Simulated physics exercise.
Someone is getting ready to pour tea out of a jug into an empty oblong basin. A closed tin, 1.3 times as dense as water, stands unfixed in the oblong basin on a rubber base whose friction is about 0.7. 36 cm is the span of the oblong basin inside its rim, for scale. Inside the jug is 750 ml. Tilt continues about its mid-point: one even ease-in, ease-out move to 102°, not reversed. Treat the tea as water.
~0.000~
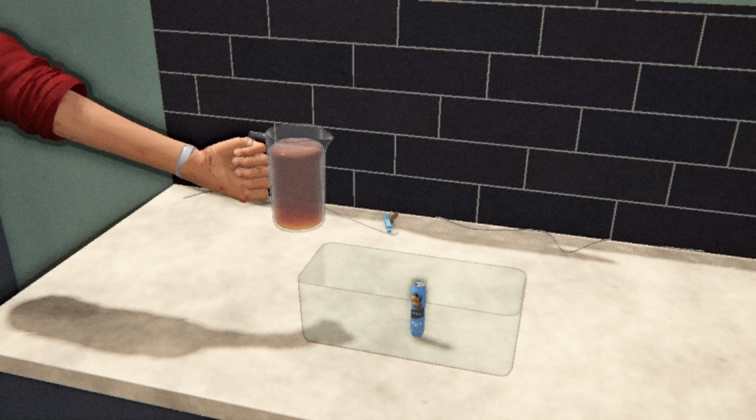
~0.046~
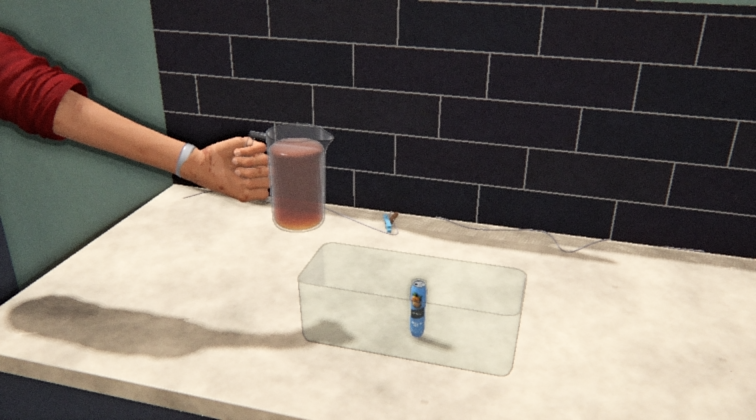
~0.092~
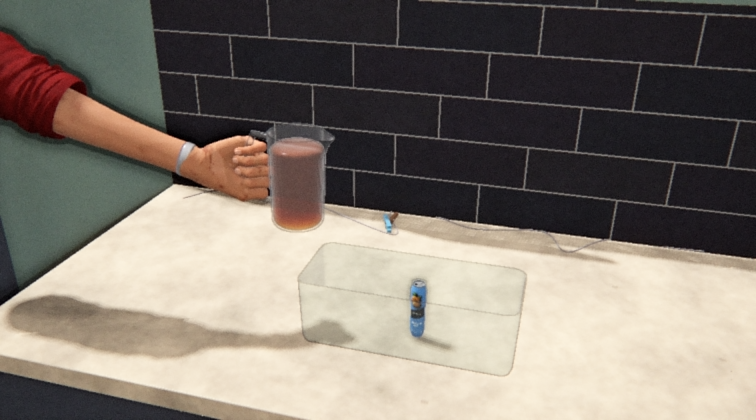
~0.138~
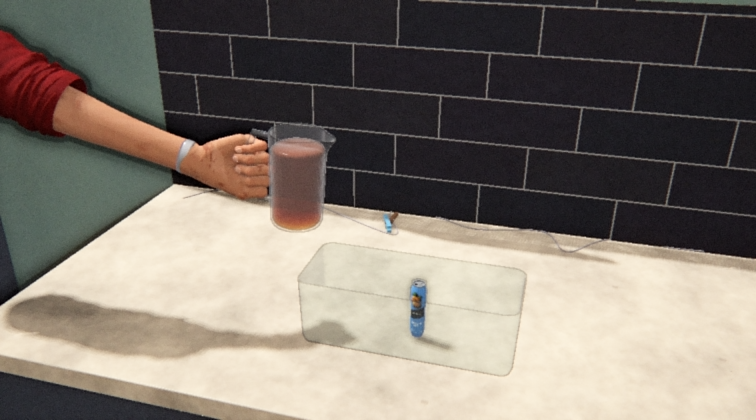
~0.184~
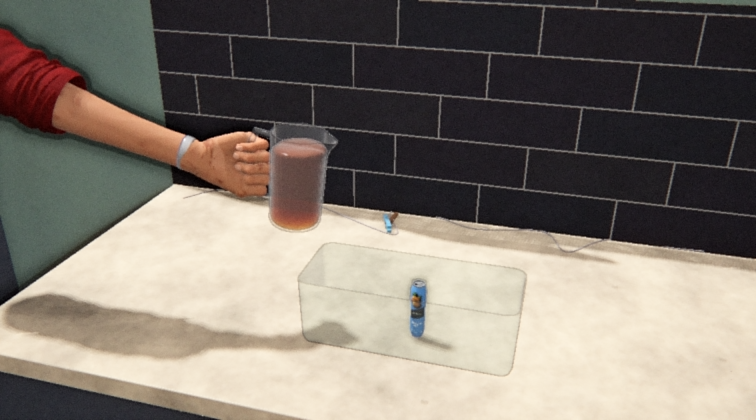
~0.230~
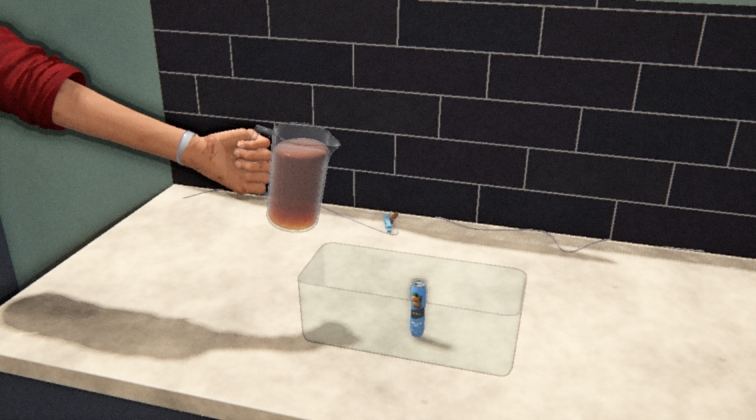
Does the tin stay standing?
It is going to cope.
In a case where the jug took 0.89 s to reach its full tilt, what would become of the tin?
Result: Tin upright.
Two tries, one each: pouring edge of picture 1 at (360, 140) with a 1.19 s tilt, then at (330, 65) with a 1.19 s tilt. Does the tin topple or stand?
Trial 1 - tin tips; trial 2 - tin tips.
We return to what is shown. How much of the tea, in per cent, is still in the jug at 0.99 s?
Near 54 percent, more or less.
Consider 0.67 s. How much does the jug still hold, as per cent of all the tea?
About 92 percent.
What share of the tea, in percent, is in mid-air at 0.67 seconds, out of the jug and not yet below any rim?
Some 8 per cent, I reckon.
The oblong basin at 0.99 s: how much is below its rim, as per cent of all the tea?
Near 30 in a hundred.
After 0.67 s the tilt is 61° and 92 per cent is still to pour; the tin stands where it began.
After 0.99 s the tilt is 95° and 53 per cent is still to pour; the tin stands where it began.
After 1.33 s the tilt is 102° and 10 per cent is still to pour; the tin stands where it began.
After 1.69 s the tilt is 102° and 1 per cent is still to pour; the tin stands where it began.
In the end the tin stands where it began.
